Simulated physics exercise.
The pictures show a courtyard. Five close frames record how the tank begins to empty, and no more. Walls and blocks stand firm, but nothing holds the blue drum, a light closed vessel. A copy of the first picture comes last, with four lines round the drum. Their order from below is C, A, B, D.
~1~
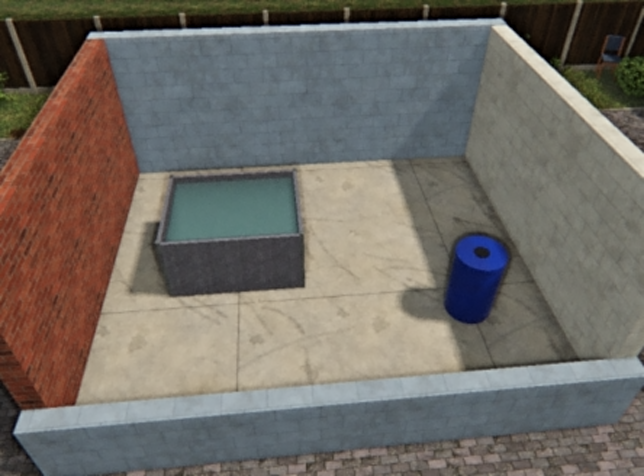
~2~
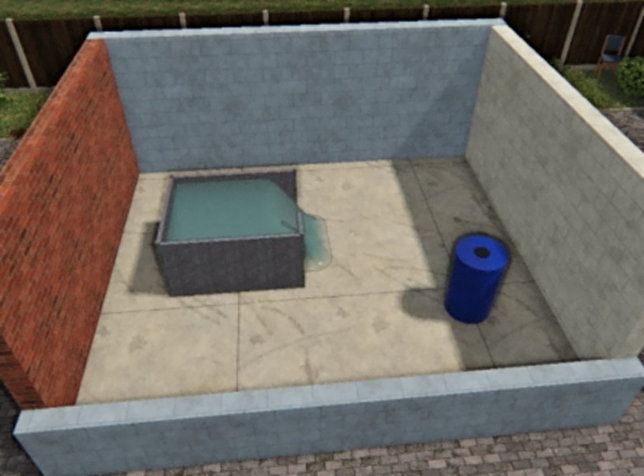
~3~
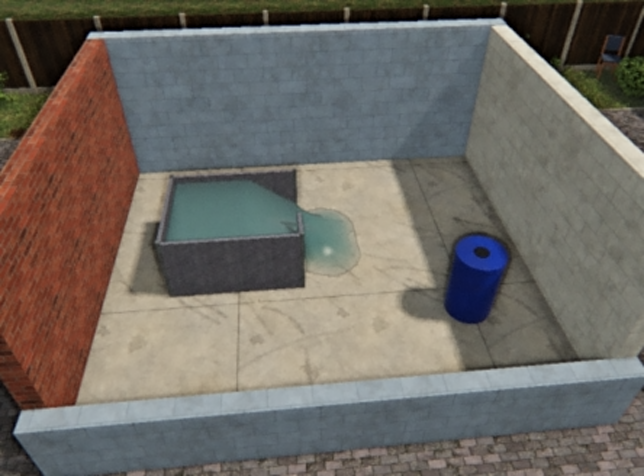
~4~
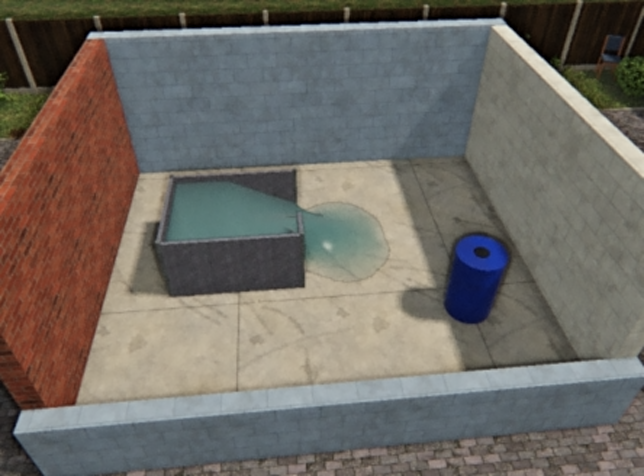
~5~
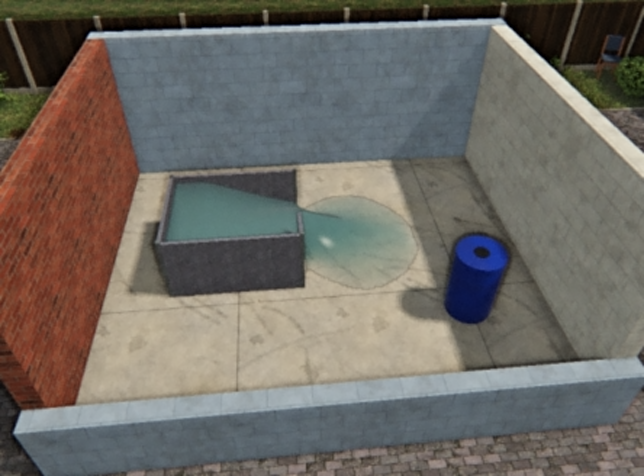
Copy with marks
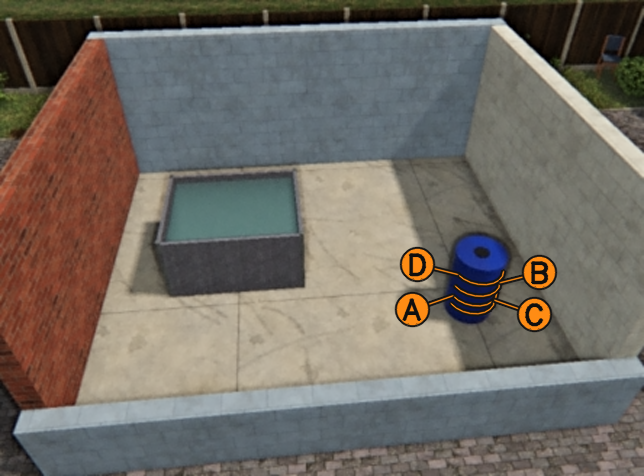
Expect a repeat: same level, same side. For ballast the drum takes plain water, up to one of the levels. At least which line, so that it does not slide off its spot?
It is C.
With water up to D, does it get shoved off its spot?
No, that is safe.
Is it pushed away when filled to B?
No, not at all.
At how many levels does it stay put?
All of them.
In orange, A at (480, 305); B at (483, 296); C at (477, 313); D at (486, 284); from the bottom up C, A, B, D.
With A, it does not move.
With B, it does not move.
With C, it does not move.
With D, it does not move.
